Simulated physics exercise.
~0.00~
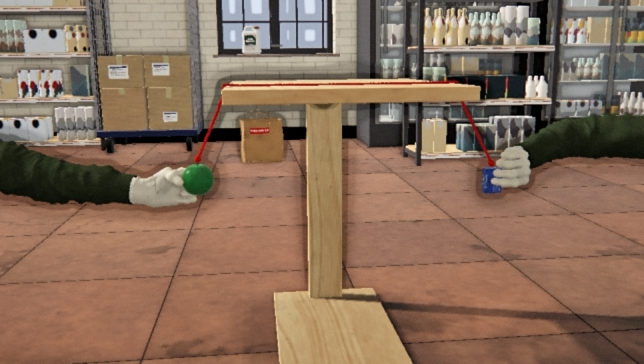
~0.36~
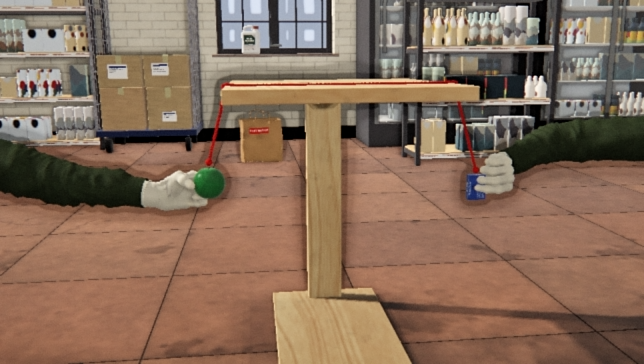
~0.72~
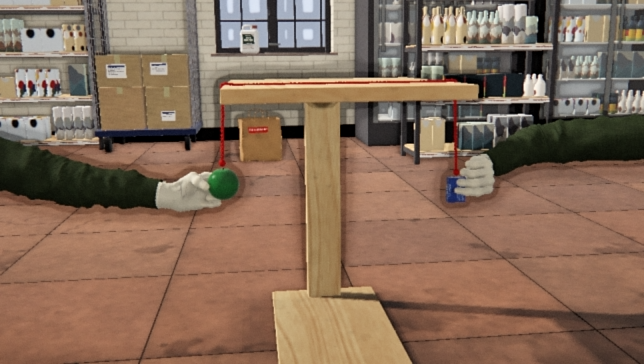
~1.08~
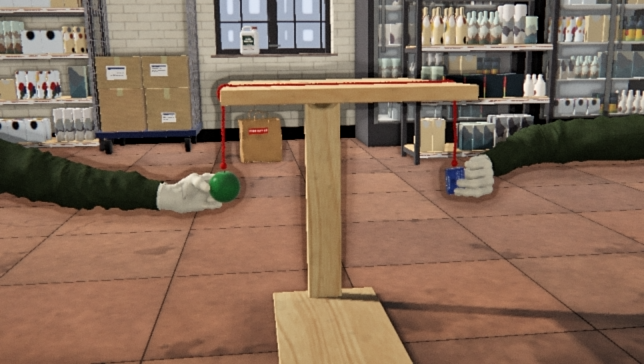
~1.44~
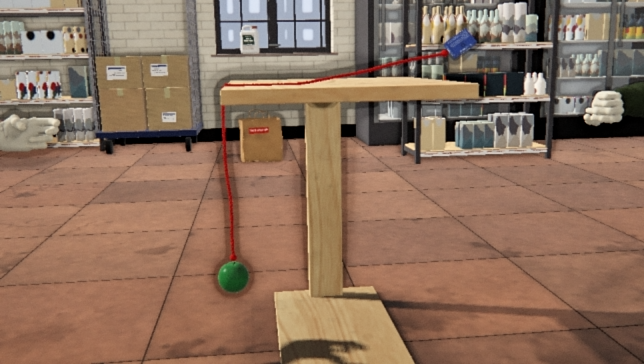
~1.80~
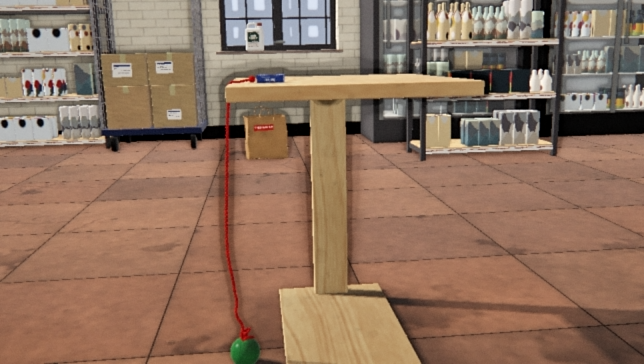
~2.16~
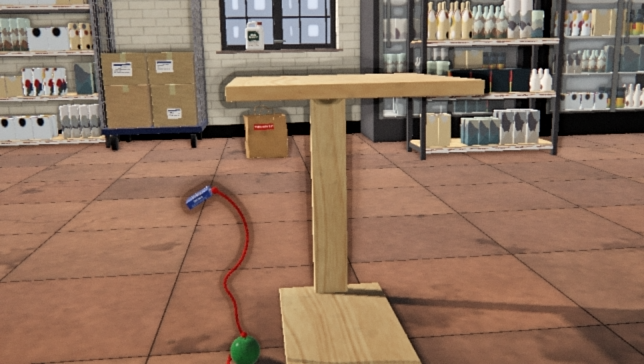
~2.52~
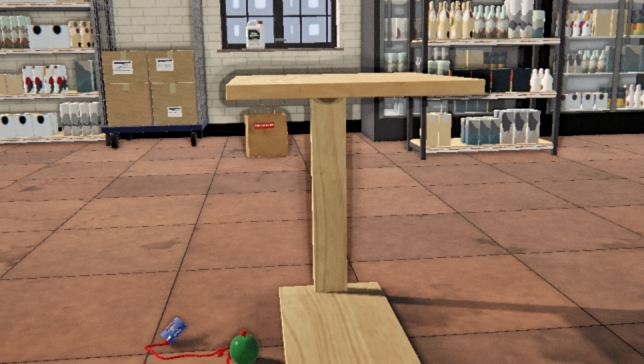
A green ball drops left, dragging the red string and blue object over the tabletop to the floor.
